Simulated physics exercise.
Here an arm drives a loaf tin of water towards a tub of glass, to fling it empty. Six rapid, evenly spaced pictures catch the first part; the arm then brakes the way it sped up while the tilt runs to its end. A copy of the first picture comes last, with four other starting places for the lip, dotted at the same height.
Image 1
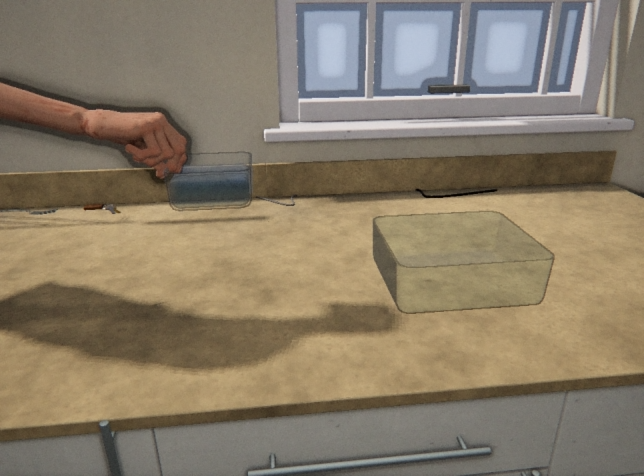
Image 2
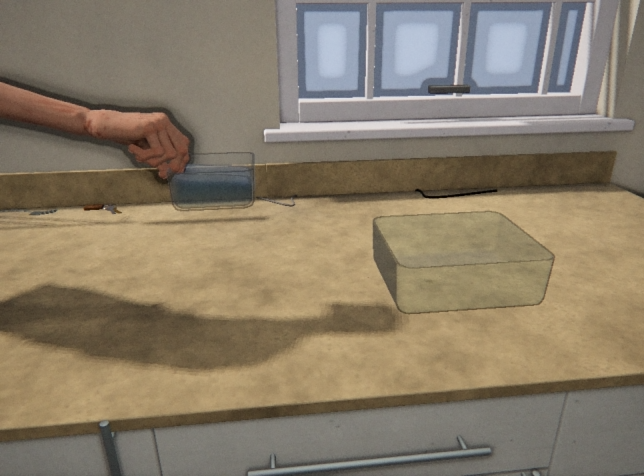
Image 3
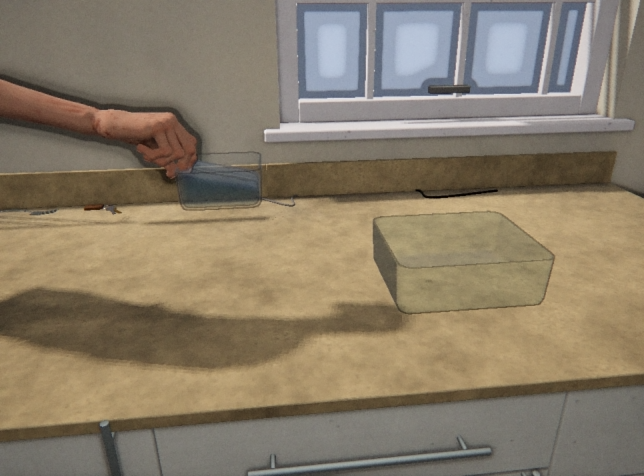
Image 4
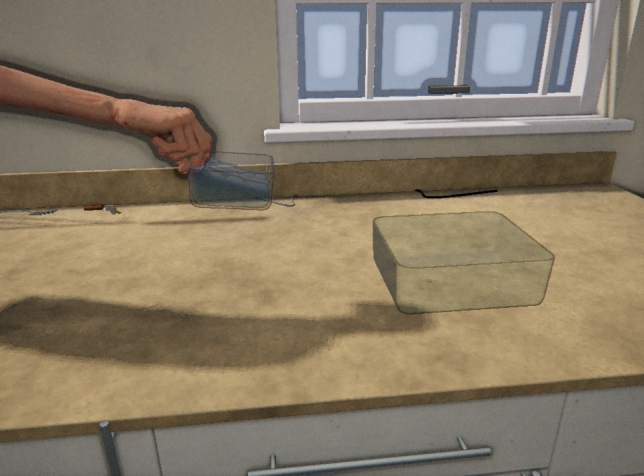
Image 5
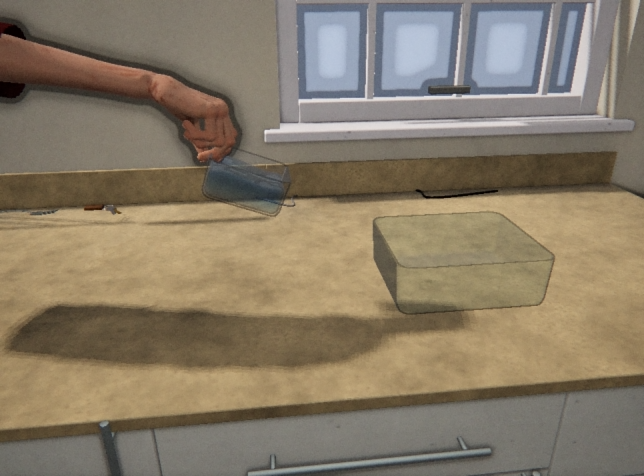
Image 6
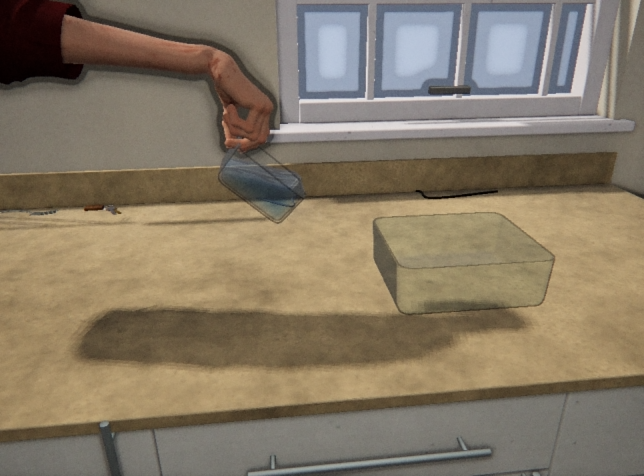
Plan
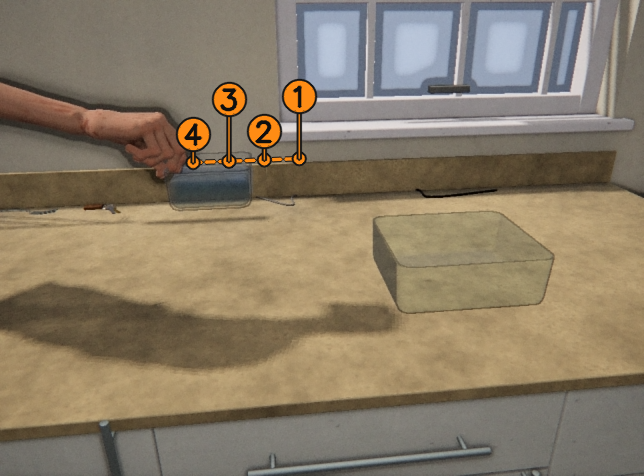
On a kitchen counter beneath a window, a hand at the left holds a clear container of blue water upright, with an empty glass tub sitting to the right. The arm moves slightly right, then farther, tilting the container increasingly steeply until the water reaches its lower rim.
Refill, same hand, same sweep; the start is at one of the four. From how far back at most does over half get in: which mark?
The answer is place 1.
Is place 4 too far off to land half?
Yes, that goes wrong.
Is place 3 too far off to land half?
Yes.
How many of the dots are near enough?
One of them.
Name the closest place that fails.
Place 2.
On the marked copy, 1 at (299, 158); 2 at (264, 159); 3 at (229, 161); 4 at (193, 162).
With 1, about 80 % lands in the tub, 12 % falls short and 7 % goes beside or beyond.
With 2, about 10 % lands in the tub, 87 % falls short and 3 % goes beside or beyond.
With 3, about 0 % lands in the tub, 100 % falls short.
With 4, about 0 % lands in the tub, 100 % falls short.
